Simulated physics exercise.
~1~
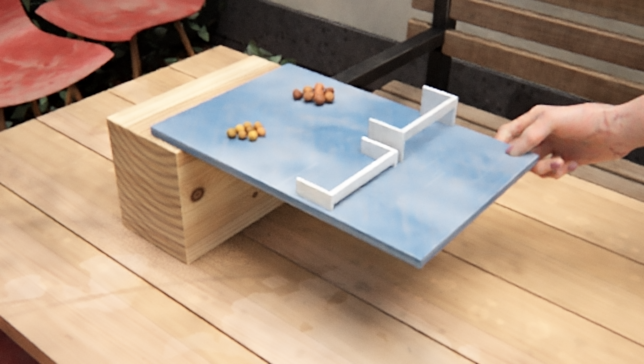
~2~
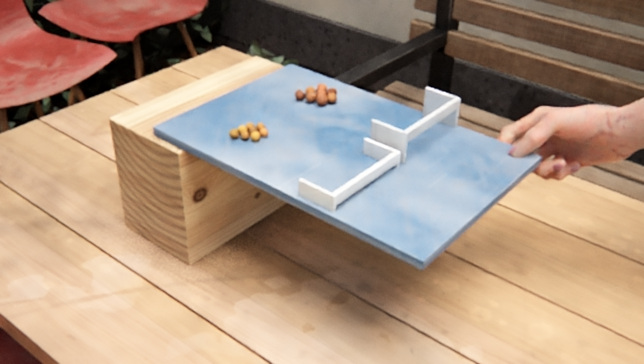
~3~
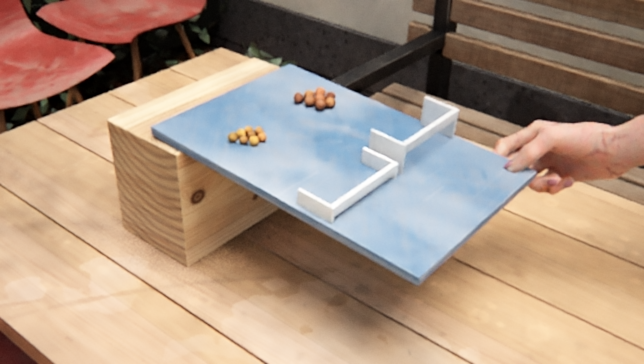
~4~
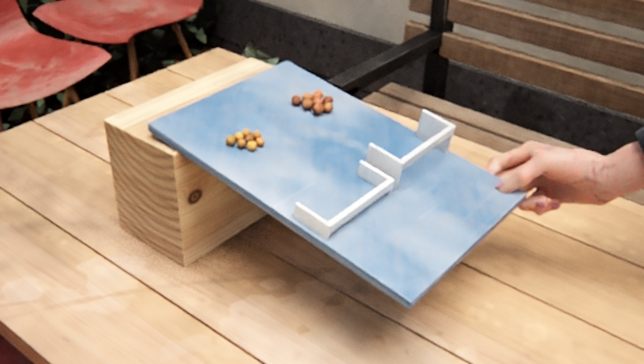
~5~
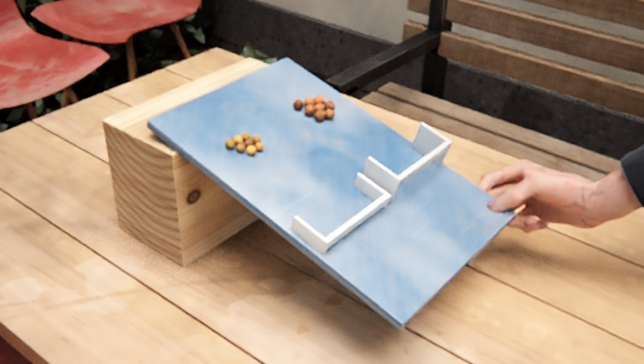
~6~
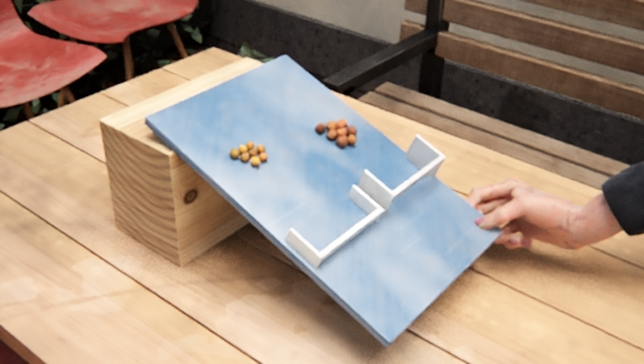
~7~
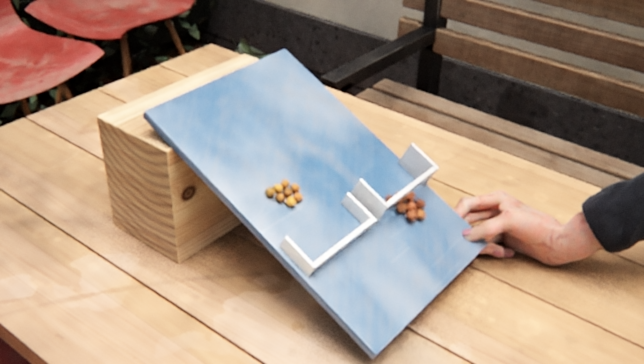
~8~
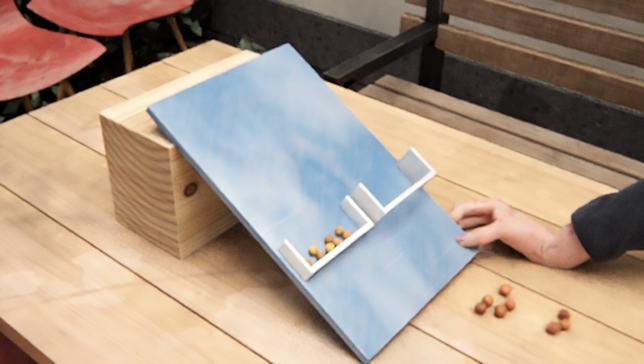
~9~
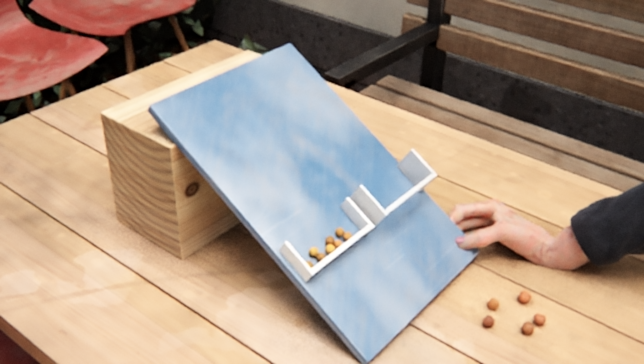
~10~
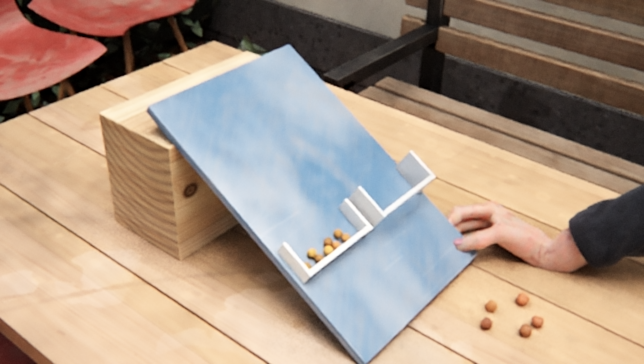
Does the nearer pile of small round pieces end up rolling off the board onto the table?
No, the nearer pile slides down and stays gathered behind its white barrier. Only the farther pile gets past its barrier and ends up on the table.
